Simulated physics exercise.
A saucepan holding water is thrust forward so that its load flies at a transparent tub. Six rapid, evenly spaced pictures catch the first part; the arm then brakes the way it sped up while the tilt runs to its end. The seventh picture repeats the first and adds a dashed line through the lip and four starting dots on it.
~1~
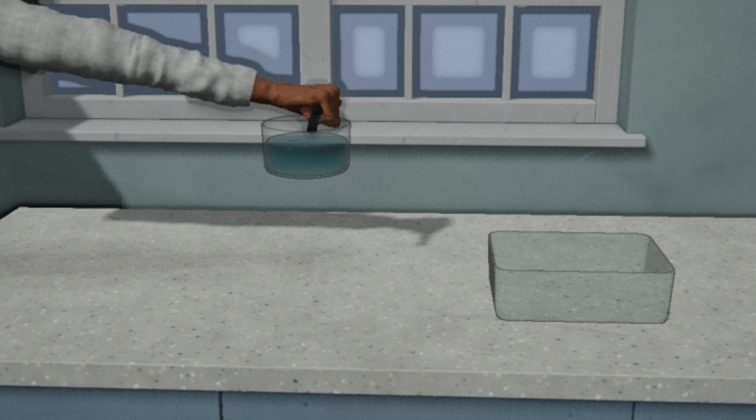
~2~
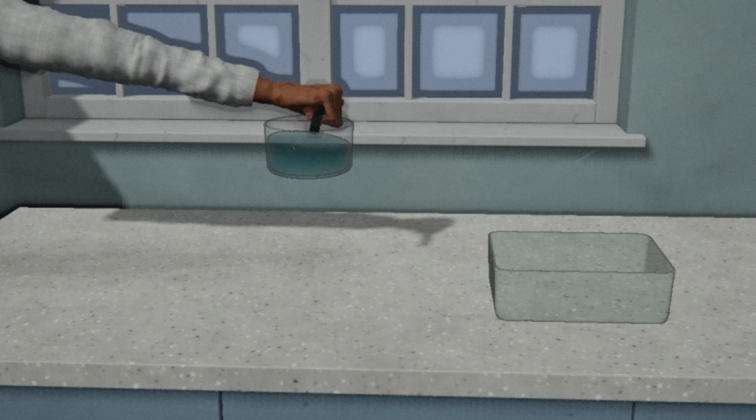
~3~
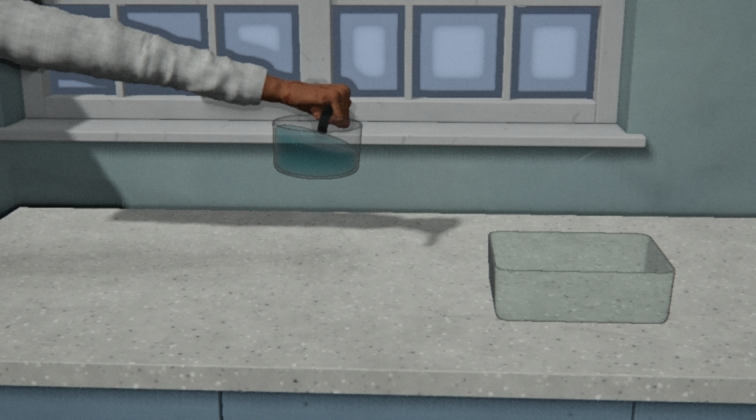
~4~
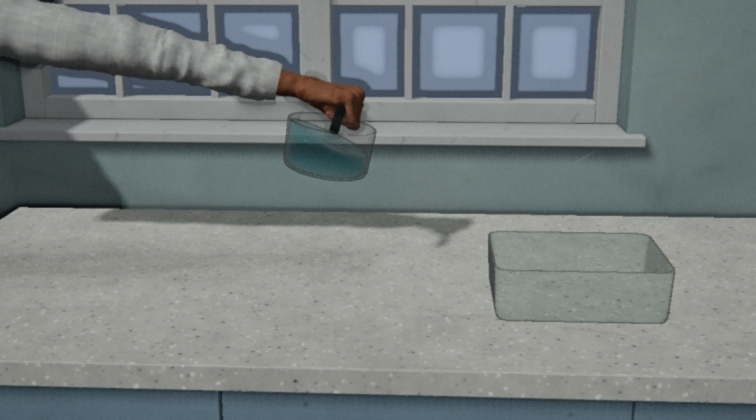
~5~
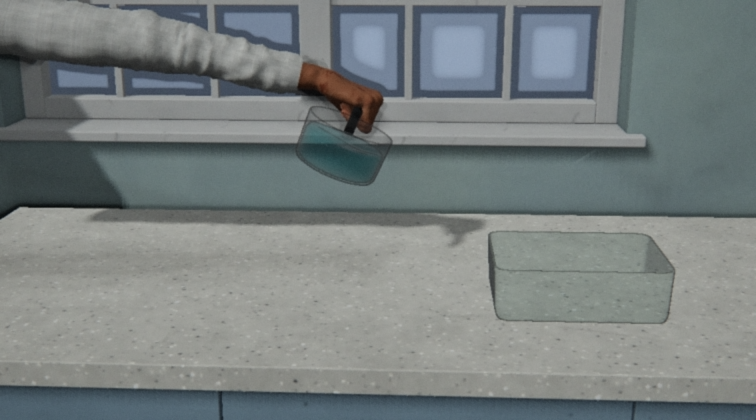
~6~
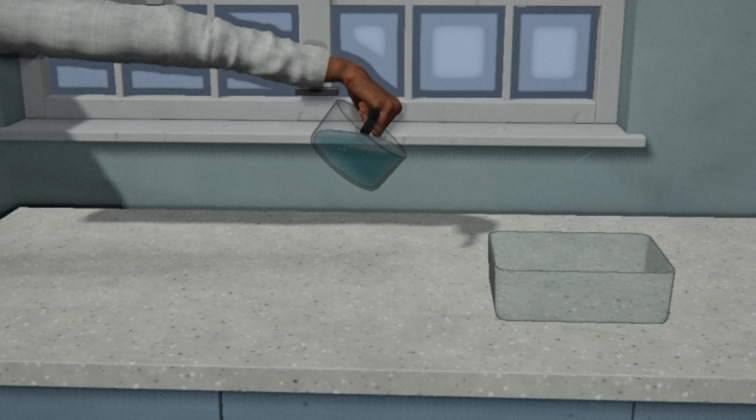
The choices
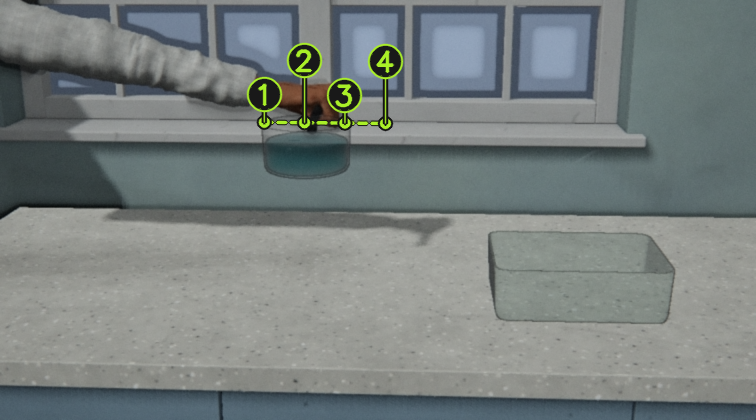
A hand at the end of a pale grey sleeve holds a clear, round pan of blue-green water in the upper left, above a speckled grey countertop. An empty transparent tub sits on the right, before a blue-paned window and teal wall, seen from the front by a still camera. The hand first barely moves, then carries the pan rightward, tilting it steadily as the water shifts inside.
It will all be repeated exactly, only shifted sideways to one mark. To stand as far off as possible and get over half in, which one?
Choose 4.
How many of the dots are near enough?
One.
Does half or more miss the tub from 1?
Yes, it does.
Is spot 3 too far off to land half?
Yes, that goes wrong.
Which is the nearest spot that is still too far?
That is spot 3.
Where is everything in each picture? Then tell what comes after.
Upright, lip at (349, 123); tub from (495, 319) to (668, 322); nothing has left yet, in the first picture.
Upright, lip at (351, 123); nothing has left yet, in the second picture.
Tipped about 2°, lip at (360, 125); nothing has left yet, in the third picture.
Tipped about 10°, lip at (374, 131); nothing has left yet, in the fourth picture.
Tipped about 23°, lip at (391, 141); nothing has left yet, in the fifth picture.
Tipped about 39°, lip at (405, 154); nothing has left yet, in the sixth picture.
In lime, 1 at (264, 122); 2 at (304, 122); 3 at (344, 123); 4 at (385, 123).
If 1 is chosen, about 0 % lands in the tub, 100 % falls short.
If 2 is chosen, about 0 % lands in the tub, 99 % falls short.
If 3 is chosen, about 28 % lands in the tub, 69 % falls short and 3 % goes beside or beyond.
If 4 is chosen, about 65 % lands in the tub, 23 % falls short and 11 % goes beside or beyond.
